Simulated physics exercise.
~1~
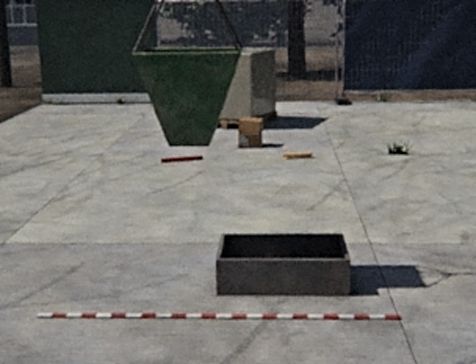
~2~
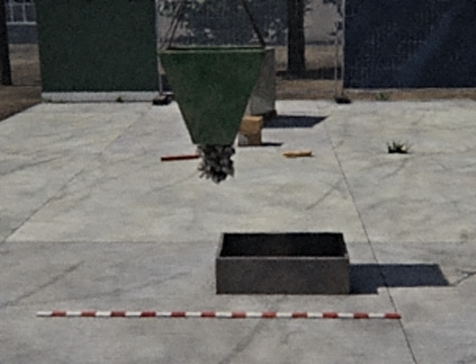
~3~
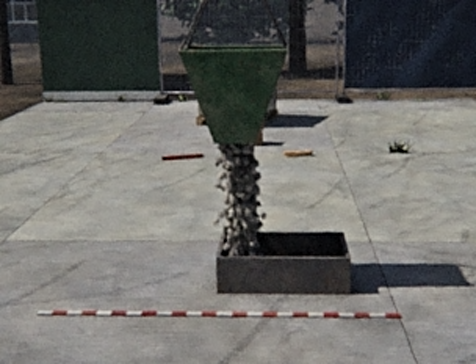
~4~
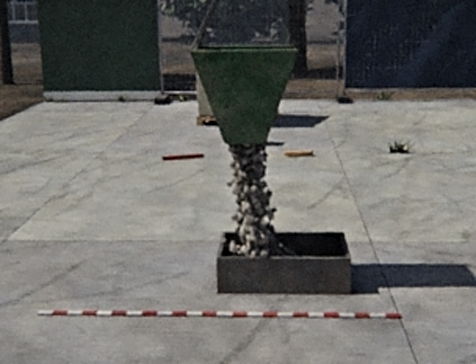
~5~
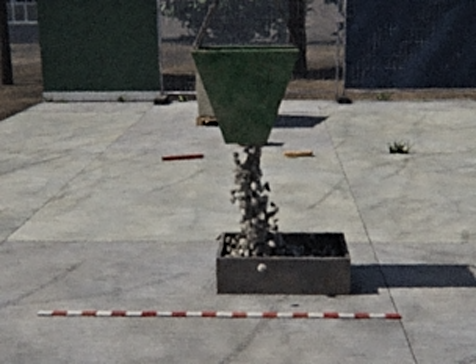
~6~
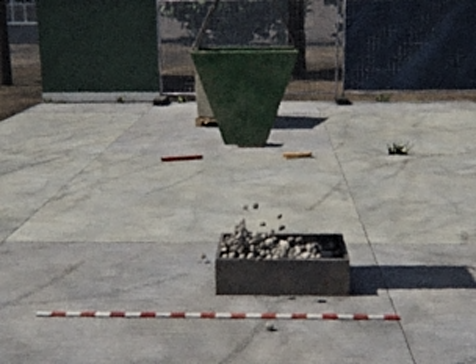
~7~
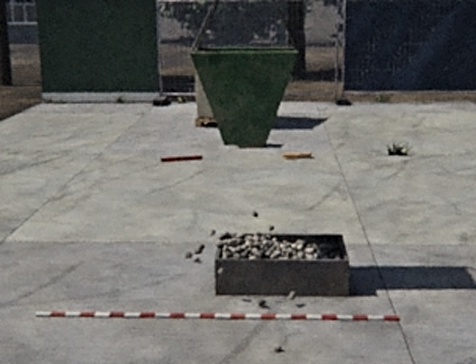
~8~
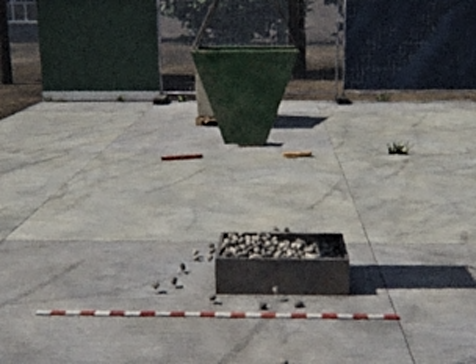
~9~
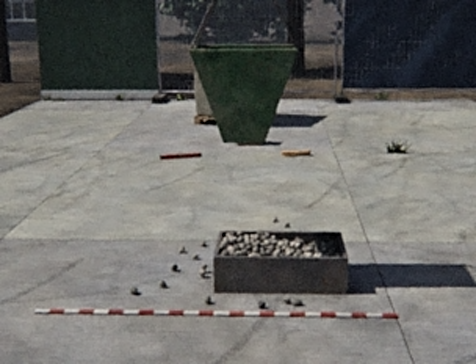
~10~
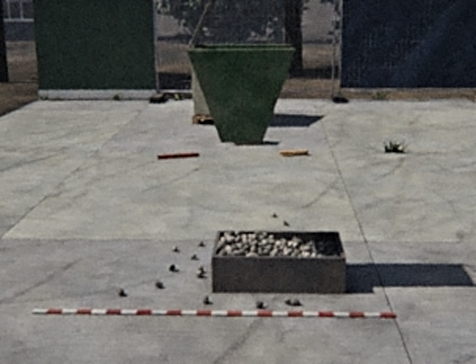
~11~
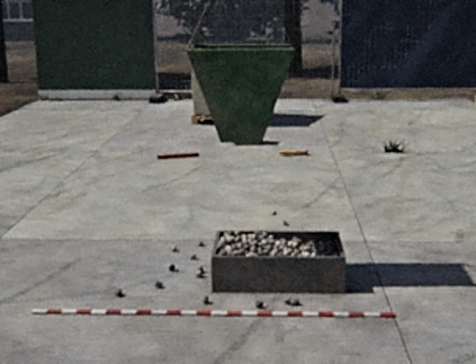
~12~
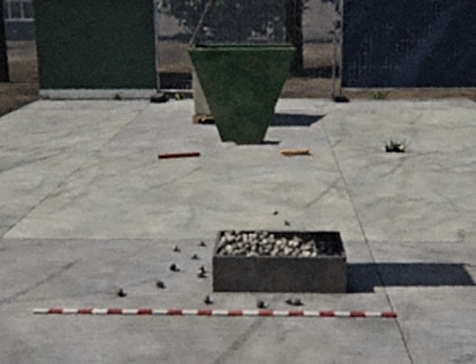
A green tapered skip hangs over a sunlit pale concrete yard, seen from slightly above by a gently swaying camera, with dark green and blue fence panels behind. A low grey open bin sits in the foreground behind a red-and-white striped staff lying on the ground. The skip moves right, and rounded stones begin spilling from its bottom. It stops above and beyond the bin as they pour down in a thick column, then thin out. Some stones bounce out and scatter, mostly to the left and front. Finally the skip hangs still, with nearly all the stones heaped in the bin.
